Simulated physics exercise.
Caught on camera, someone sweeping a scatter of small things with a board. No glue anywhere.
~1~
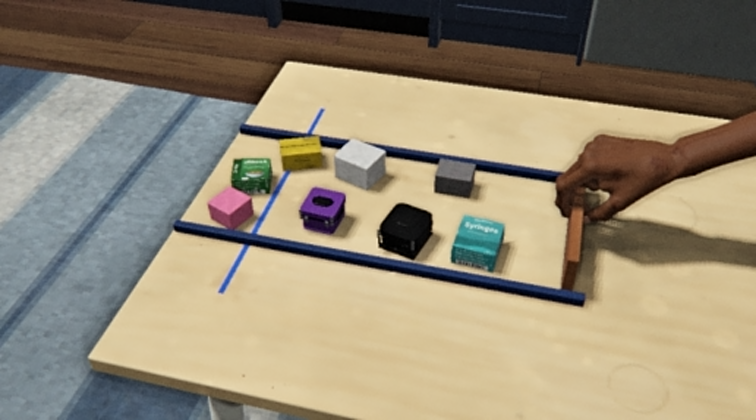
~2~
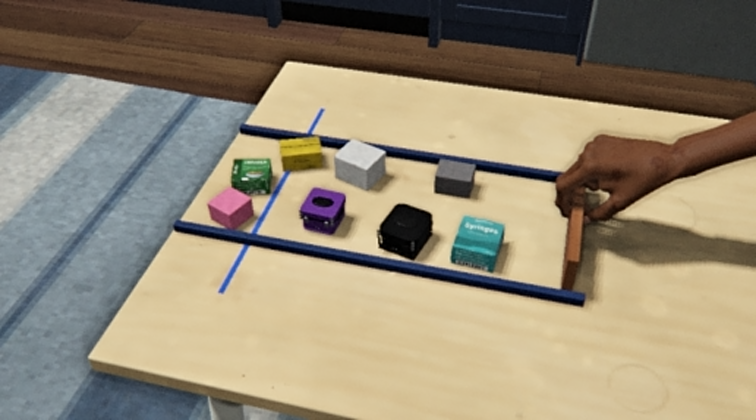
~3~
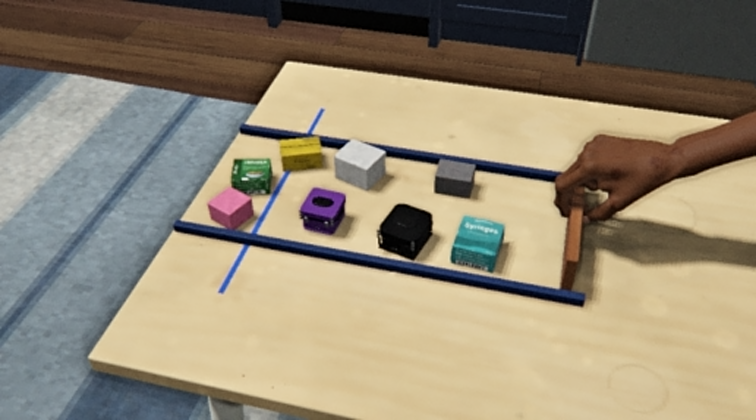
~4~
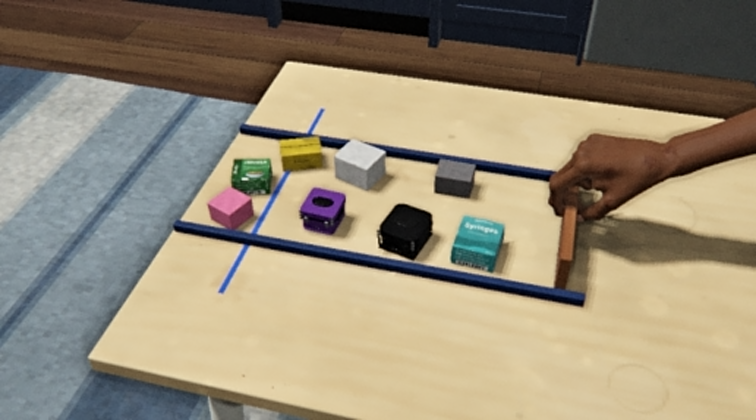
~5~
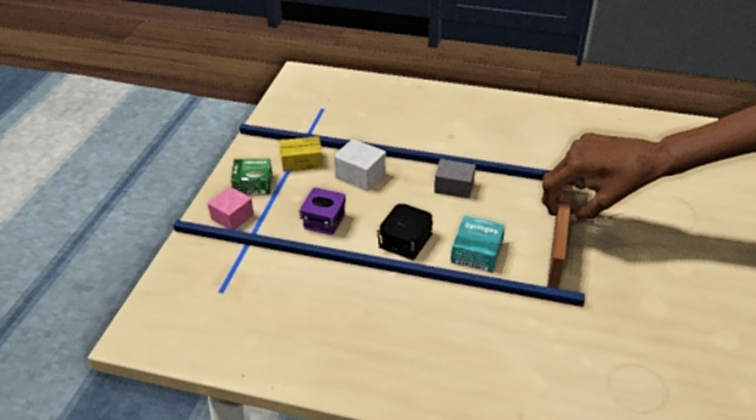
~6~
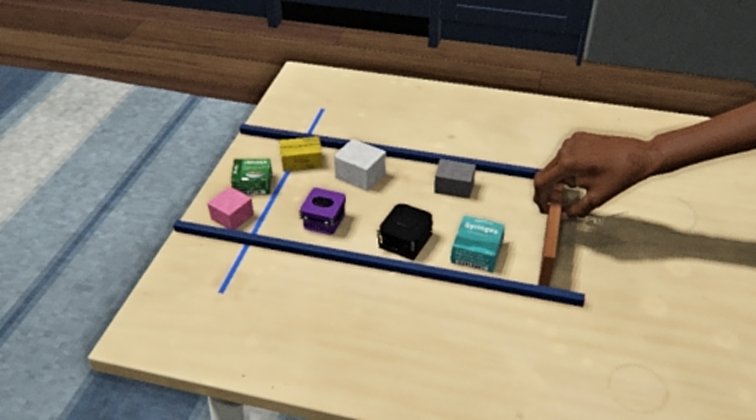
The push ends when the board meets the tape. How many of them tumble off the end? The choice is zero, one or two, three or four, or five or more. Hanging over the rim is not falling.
The number that fall off is three or four.
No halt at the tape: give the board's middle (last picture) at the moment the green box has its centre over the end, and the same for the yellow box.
Near (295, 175) and (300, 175).
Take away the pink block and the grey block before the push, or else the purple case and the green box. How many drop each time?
1 in the first case, 2 in the second.
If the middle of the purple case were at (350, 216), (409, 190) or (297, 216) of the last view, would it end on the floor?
Place by place, it is lost; is kept; is lost.
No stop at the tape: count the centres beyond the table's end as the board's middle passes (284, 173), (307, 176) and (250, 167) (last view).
It would be 4, 1 and 6.
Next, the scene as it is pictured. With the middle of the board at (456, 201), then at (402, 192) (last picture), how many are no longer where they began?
3 and 5.
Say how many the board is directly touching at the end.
In contact: 2.
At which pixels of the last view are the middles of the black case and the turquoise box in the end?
First (206, 197), then (244, 204).
Soon after, none off yet; pink block at rest near (231, 209); green box at rest near (252, 176); yellow box at rest near (301, 154).
At rest, the number that fall off is three or four; fallen, purple case, yellow box, green box and pink block.
